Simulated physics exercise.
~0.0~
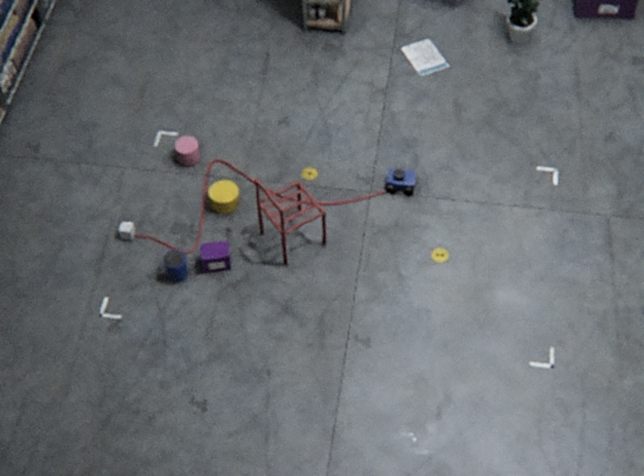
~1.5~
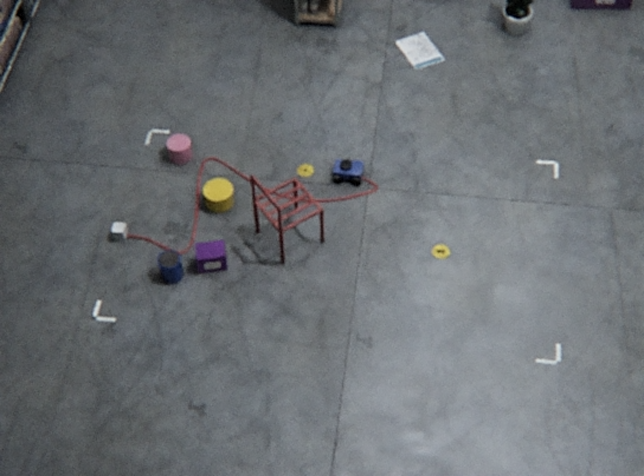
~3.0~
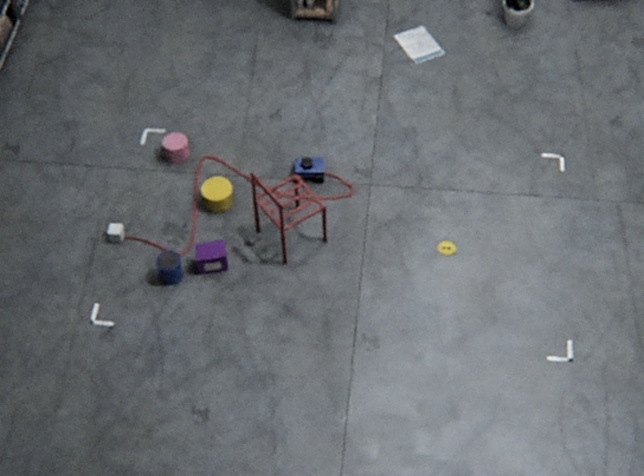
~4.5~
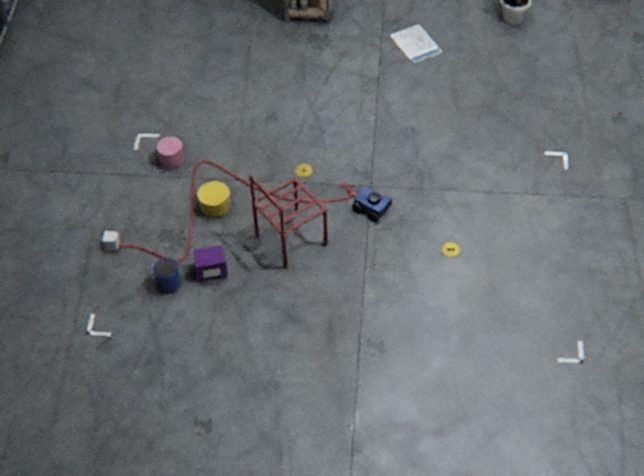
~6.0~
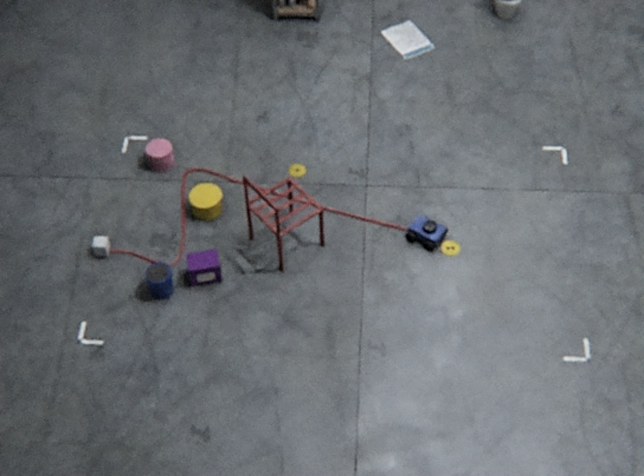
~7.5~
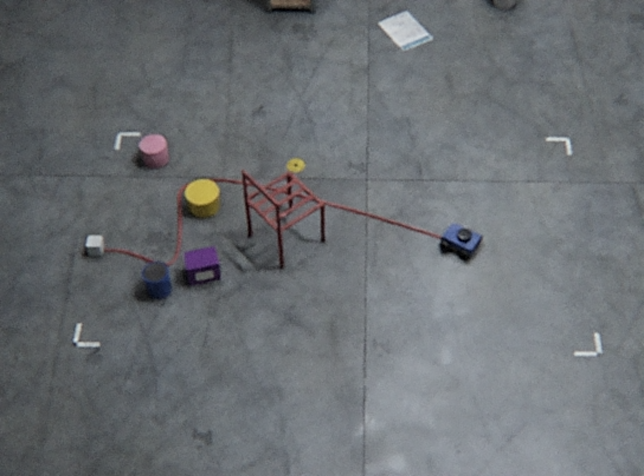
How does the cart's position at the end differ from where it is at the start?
The cart ends farther to the right and lower down than where it starts, over the yellow mark that lay to the right of the red chair.
